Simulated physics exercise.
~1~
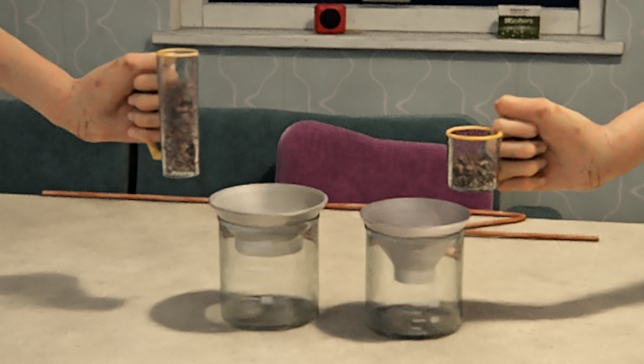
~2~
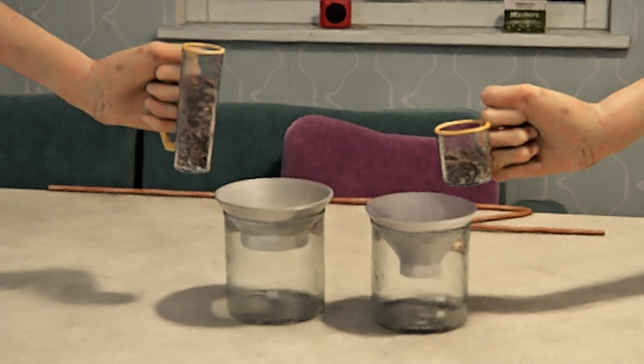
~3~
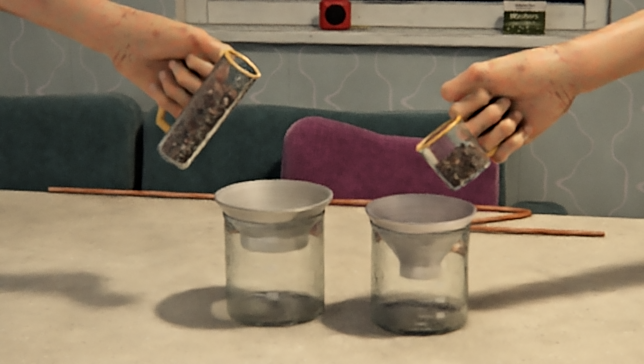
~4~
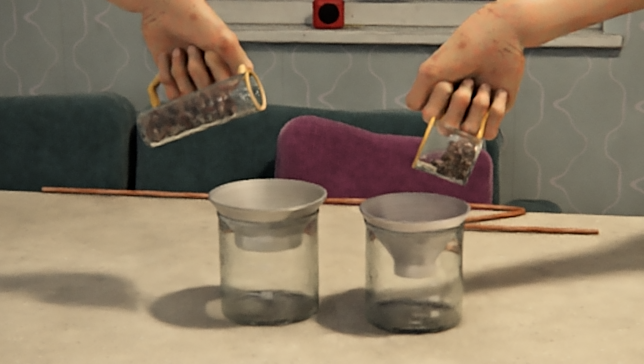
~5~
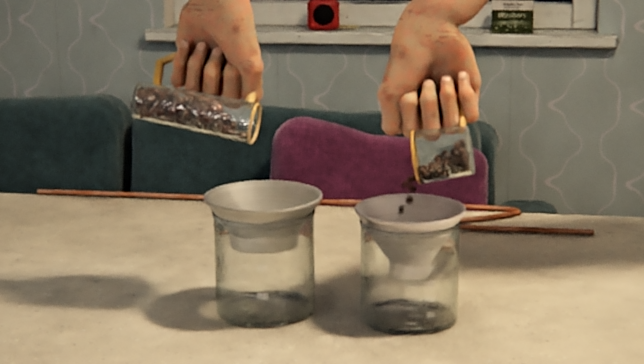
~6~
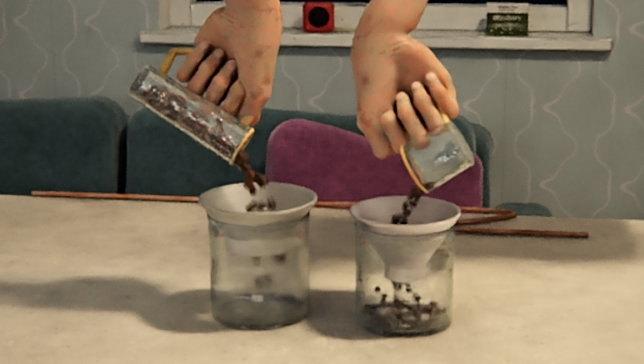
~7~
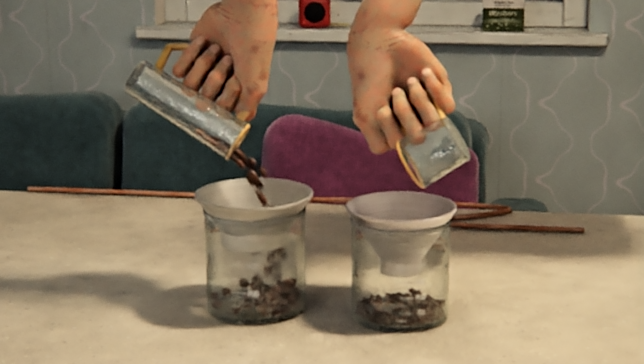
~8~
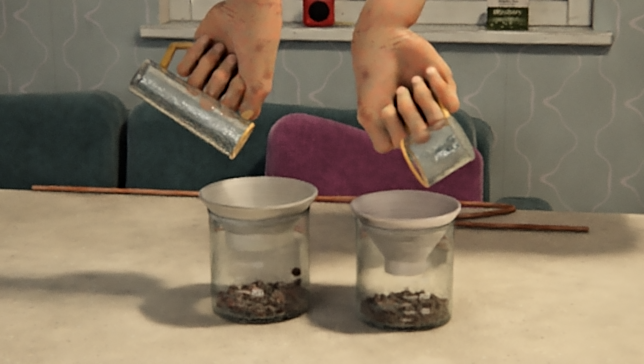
Two hands tipped clear cups of small dark bits over a pair of glass jars topped with grey funnels, the right one spilling first and the left soon after, until both cups were empty and all the bits lay in the jars.
